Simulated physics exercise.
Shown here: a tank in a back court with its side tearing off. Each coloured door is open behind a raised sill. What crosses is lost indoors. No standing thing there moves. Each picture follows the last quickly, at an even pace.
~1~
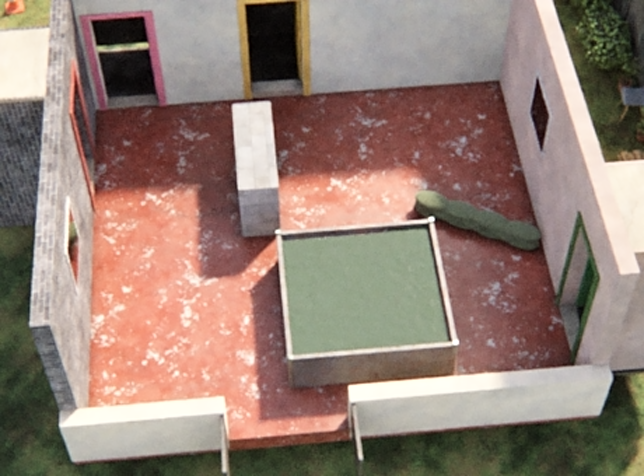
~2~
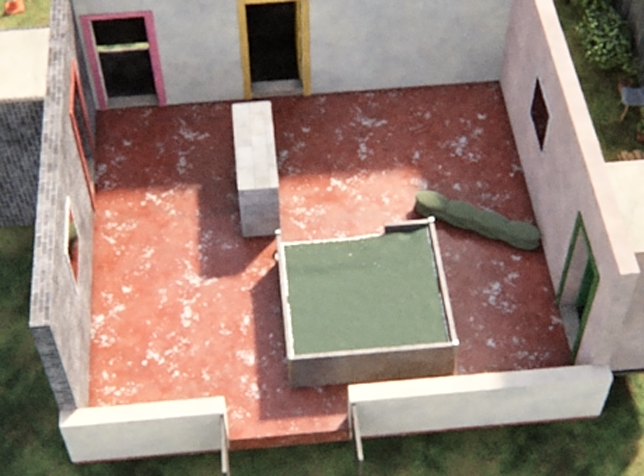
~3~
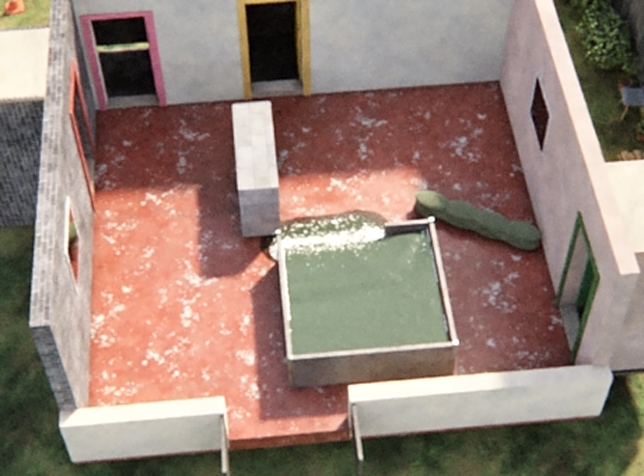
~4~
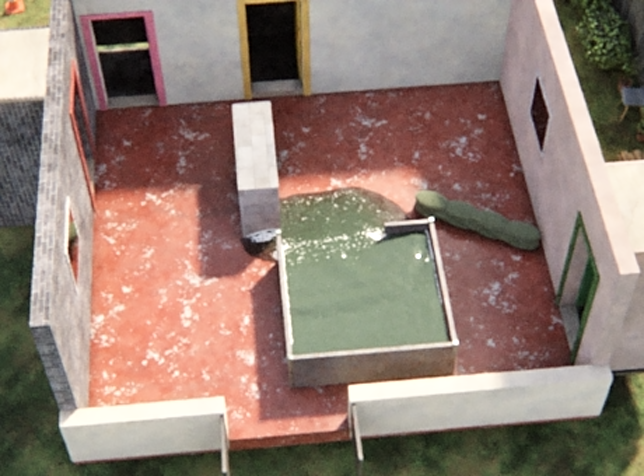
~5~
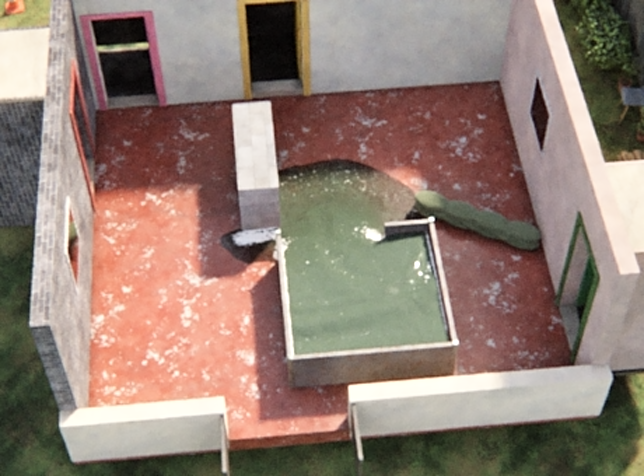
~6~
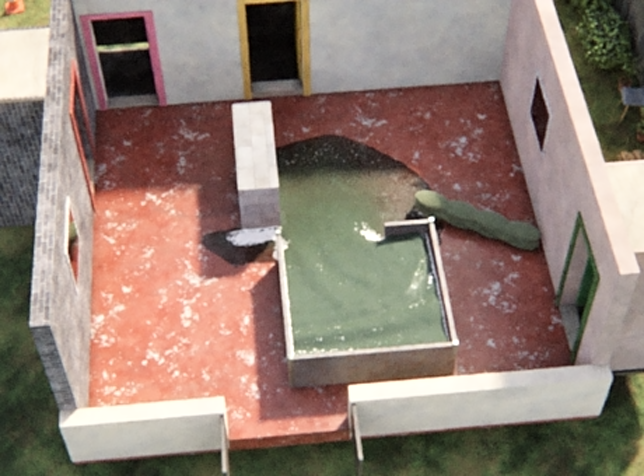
Green water pouring from a square tank's broken far side, spreading across a red courtyard floor past a white block and hedge.
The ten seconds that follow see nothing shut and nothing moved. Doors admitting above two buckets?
Yellow door above, green door not above, pink door above, red door not above.
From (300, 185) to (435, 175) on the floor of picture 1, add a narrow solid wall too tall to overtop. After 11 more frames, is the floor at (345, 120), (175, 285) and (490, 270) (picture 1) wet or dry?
Results in order: Swamped / swamped / bone-dry.
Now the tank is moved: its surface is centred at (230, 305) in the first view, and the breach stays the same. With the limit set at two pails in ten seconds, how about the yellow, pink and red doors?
As I see it, the yellow door remains below, the pink door runs past the limit and the red door runs past the limit.
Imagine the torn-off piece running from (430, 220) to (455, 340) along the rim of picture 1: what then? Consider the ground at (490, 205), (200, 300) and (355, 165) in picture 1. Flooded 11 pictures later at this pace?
Submerged, unwetted, unwetted.
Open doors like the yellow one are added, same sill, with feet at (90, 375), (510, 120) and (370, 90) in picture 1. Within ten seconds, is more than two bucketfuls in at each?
Taking them as listed, the first undershoots, the second overshoots and the third overshoots.
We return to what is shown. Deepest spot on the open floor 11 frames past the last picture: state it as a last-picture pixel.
My best guess is roughly (318, 100).
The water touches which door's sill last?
I'd go with the one in green.
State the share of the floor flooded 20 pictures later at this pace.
My estimate is close to 50 per cent.
A moment on, water covers 30 % of the floor; the yellow door under two buckets in, the green door not reached, the pink door not reached, the red door not reached.
Next, water covers 40 % of the floor; the yellow door far over two buckets in, the green door not reached, the pink door not reached, the red door not reached.
Then, water covers 50 % of the floor; the yellow door far over two buckets in, the green door not reached, the pink door wet at the sill, nothing in, the red door wet at the sill, nothing in.
Later, water covers 70 % of the floor; the yellow door far over two buckets in, the green door wet at the sill, nothing in, the pink door under two buckets in, the red door wet at the sill, nothing in.
In the end, water covers 90 % of the floor; the yellow door far over two buckets in, the green door wet at the sill, nothing in, the pink door over two buckets in, the red door wet at the sill, nothing in.
